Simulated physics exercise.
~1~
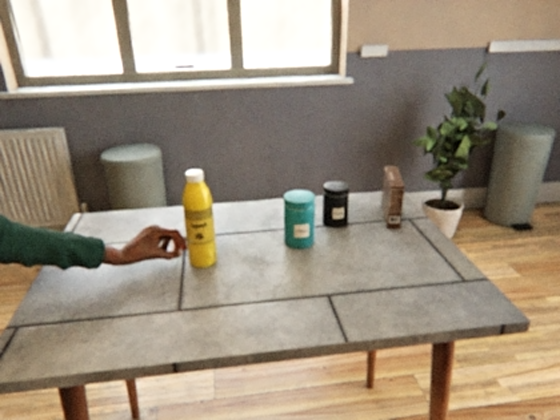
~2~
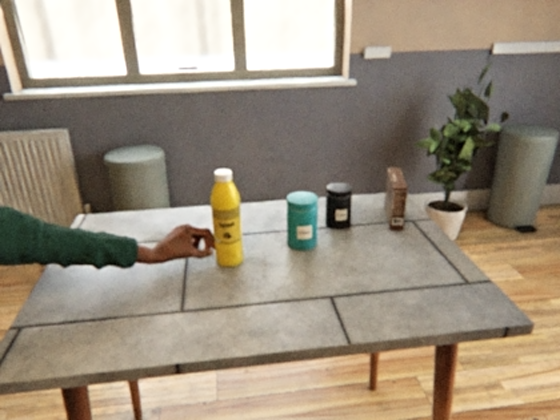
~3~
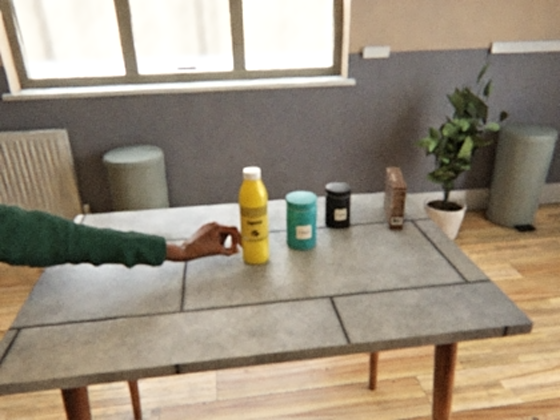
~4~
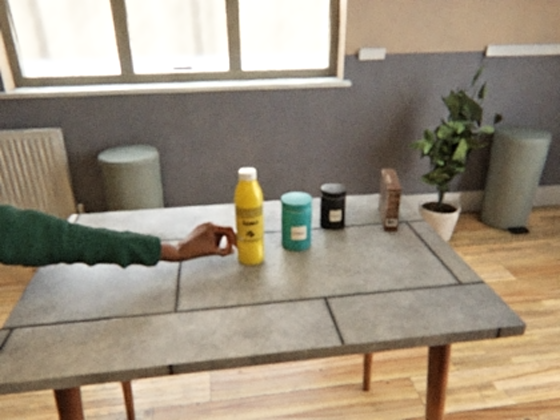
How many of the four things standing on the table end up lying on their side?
None of them do. The yellow bottle, turquoise jar, black jar and brown packet are all still upright at the end.
